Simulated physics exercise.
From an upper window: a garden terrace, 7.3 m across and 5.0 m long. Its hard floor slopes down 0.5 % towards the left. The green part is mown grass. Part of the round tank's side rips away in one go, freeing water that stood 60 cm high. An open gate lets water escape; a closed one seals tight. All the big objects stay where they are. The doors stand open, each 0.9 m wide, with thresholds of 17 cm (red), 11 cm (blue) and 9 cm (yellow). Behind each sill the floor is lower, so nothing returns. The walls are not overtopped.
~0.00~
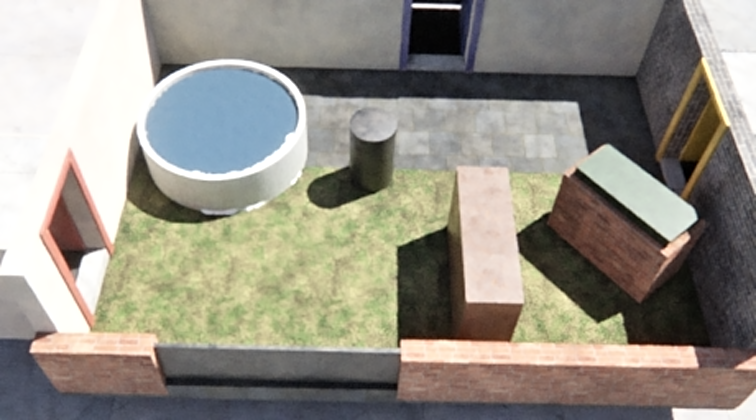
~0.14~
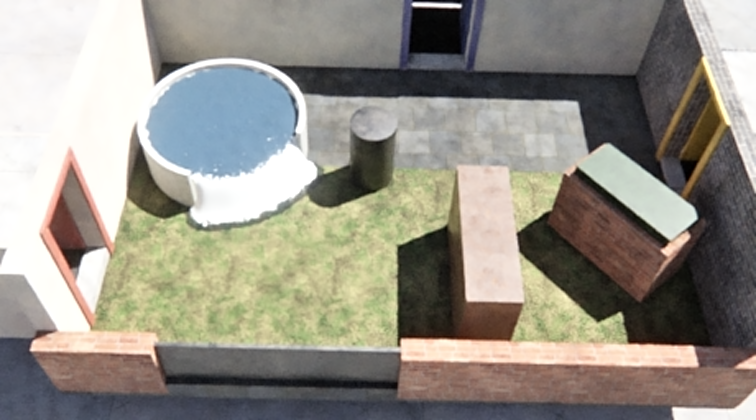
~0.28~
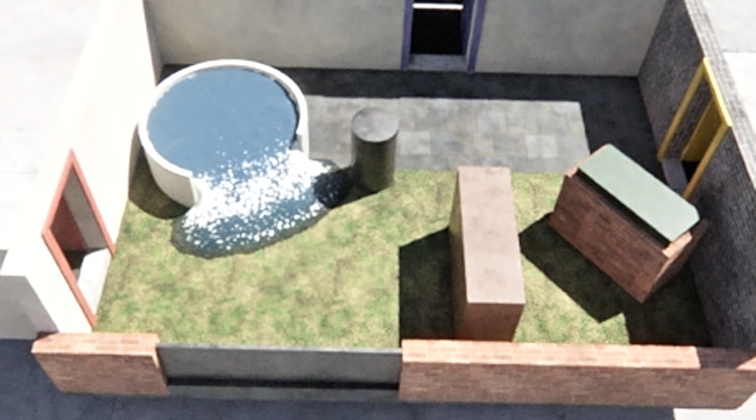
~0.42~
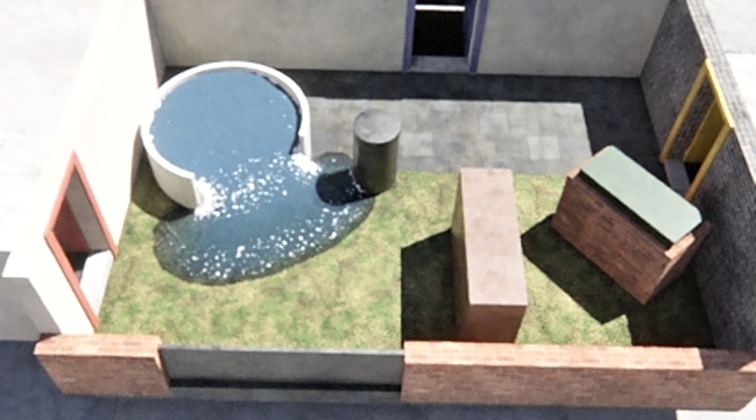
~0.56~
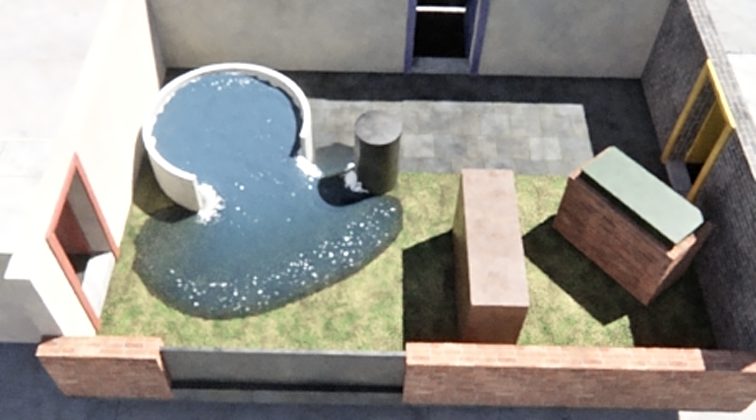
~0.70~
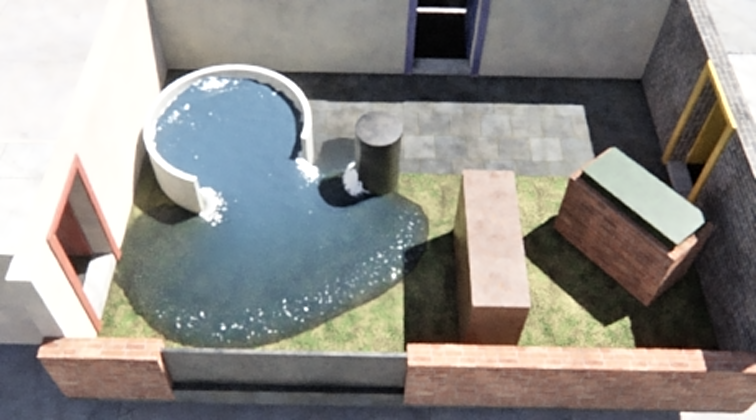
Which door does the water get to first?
The red door.
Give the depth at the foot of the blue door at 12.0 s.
Roughly 6.0 cm deep.
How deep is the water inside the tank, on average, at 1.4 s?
Roughly 33 cm on average.
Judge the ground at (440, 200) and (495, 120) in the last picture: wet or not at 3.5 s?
In turn: Flooded, still dry.
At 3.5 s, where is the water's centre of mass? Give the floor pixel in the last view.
Around (304, 256).
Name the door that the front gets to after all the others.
The yellow one.
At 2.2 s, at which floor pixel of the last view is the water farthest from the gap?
Around (517, 376).
After 1.4 s water covers 35 % of the floor and is deepest (22 cm) near (282, 209); red door reached at 0.9 s, blue door not reached, yellow door not reached.
After 2.2 s water covers 40 % of the floor and is deepest (34 cm) near (438, 375); red door reached at 0.9 s, blue door not reached, yellow door not reached.
After 3.5 s water covers 50 % of the floor and is deepest (19 cm) near (295, 372); red door reached at 0.9 s, blue door not reached, yellow door not reached.
After 7.0 s water covers 90 % of the floor and is deepest (16 cm) near (162, 196); red door reached at 0.9 s, blue door reached at 5.2 s, yellow door not reached.
After 12.0 s water covers 100 % of the floor and is deepest (10 cm) near (167, 76); red door reached at 0.9 s, blue door reached at 5.2 s, yellow door reached at 9.5 s.
